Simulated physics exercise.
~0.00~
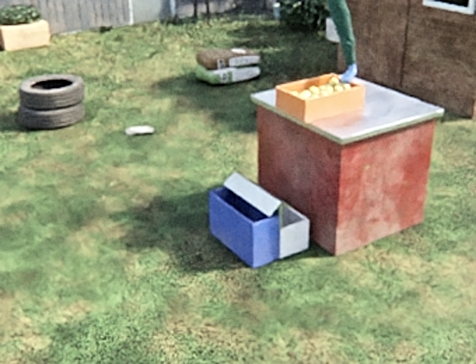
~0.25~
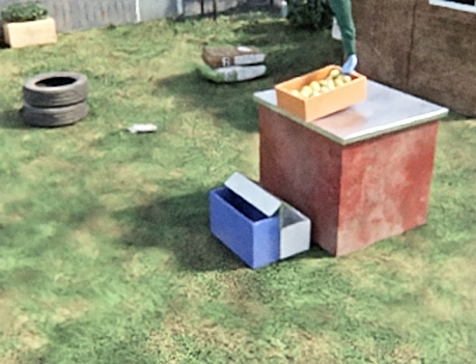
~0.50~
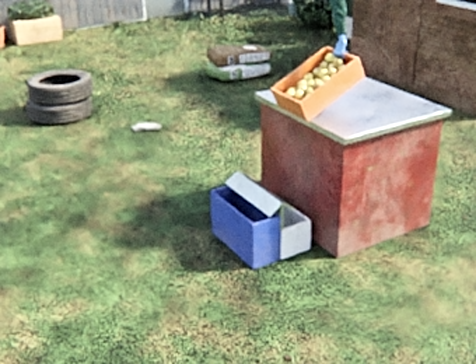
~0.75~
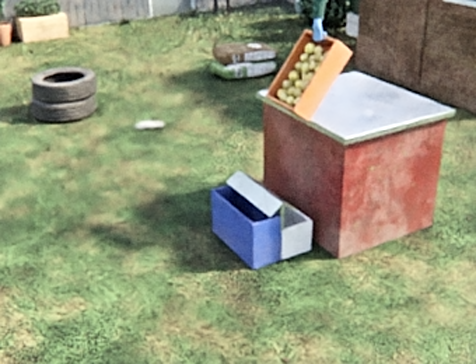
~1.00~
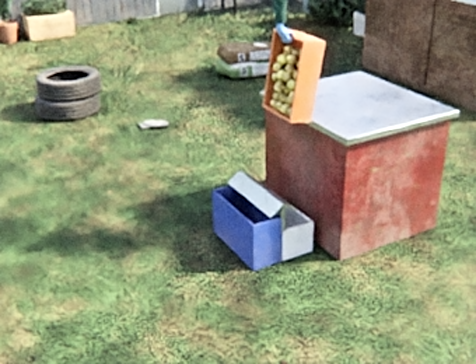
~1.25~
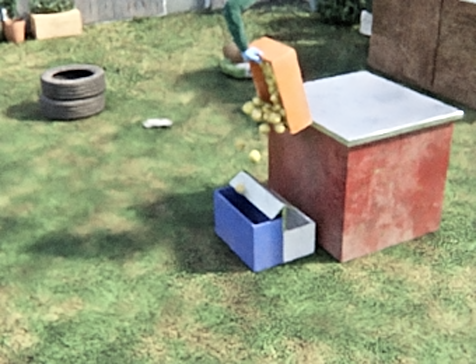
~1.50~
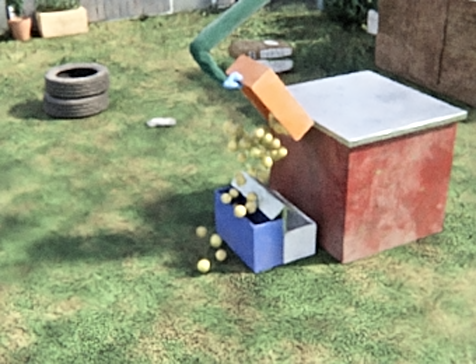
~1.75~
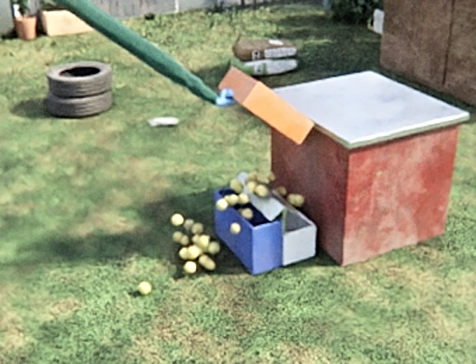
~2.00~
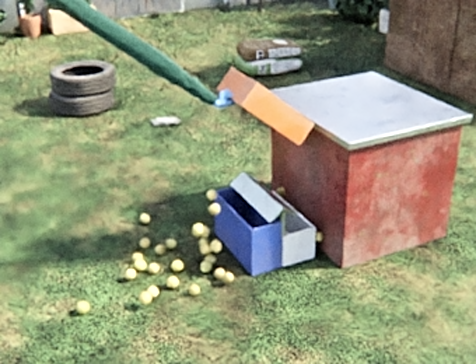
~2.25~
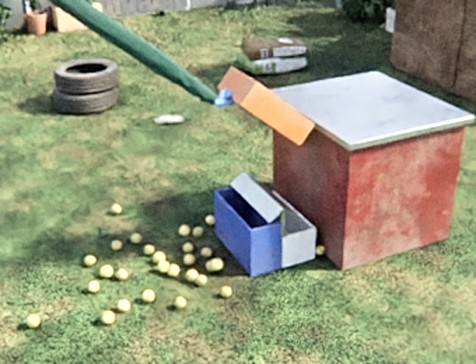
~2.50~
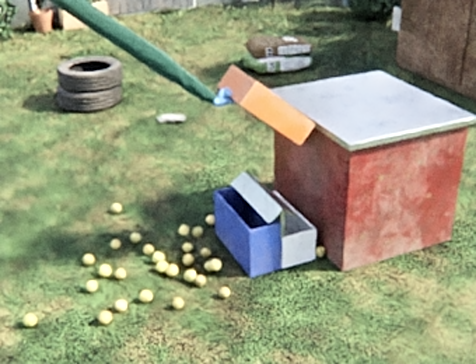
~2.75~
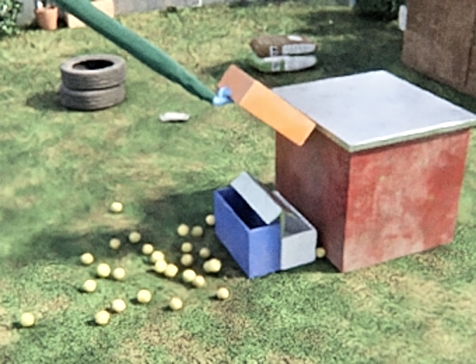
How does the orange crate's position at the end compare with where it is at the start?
At the start the orange crate rests flat on top of the red bench, but by the end it is further left and slightly lower, tipped steeply over the bench's left edge.
